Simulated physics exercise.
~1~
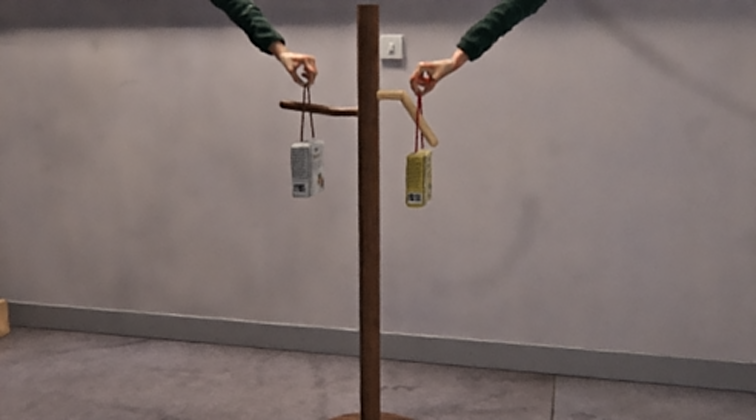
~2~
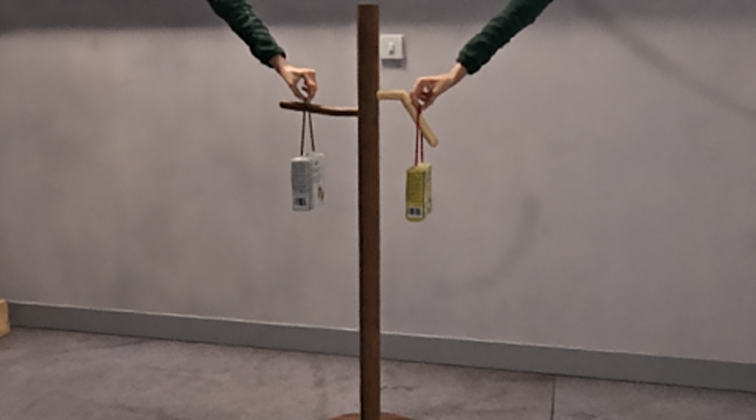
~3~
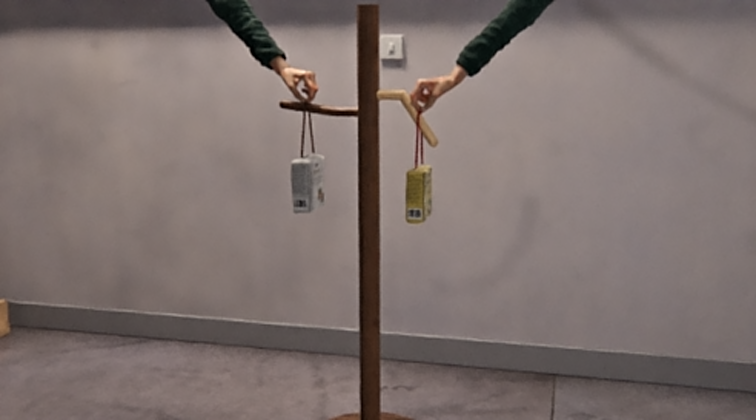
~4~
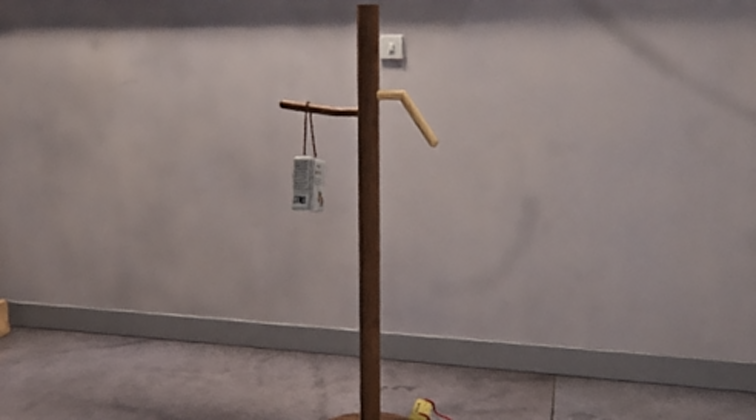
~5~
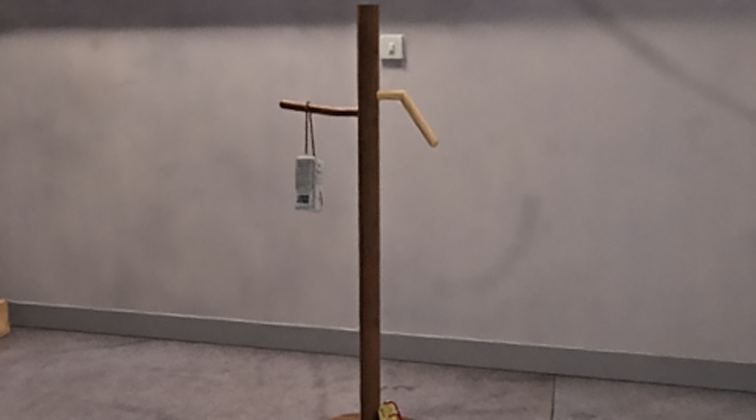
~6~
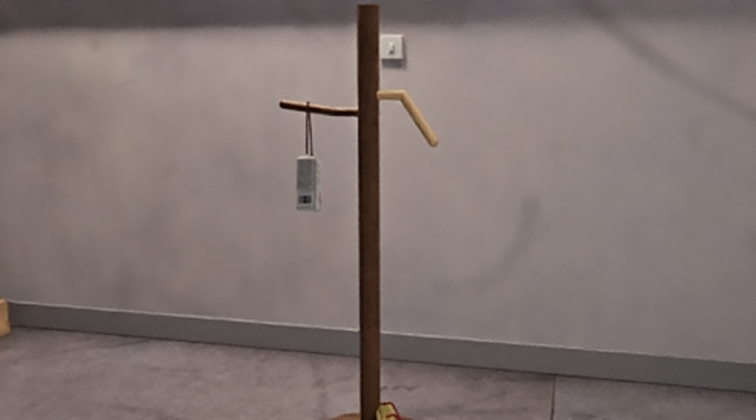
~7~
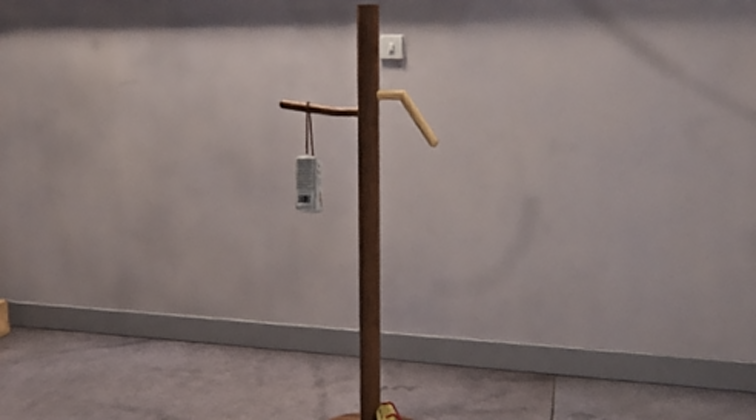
Beside a plain grey wall, two hands hanging pouches on a wooden stand, the white staying put, the yellow dropping to the floor.
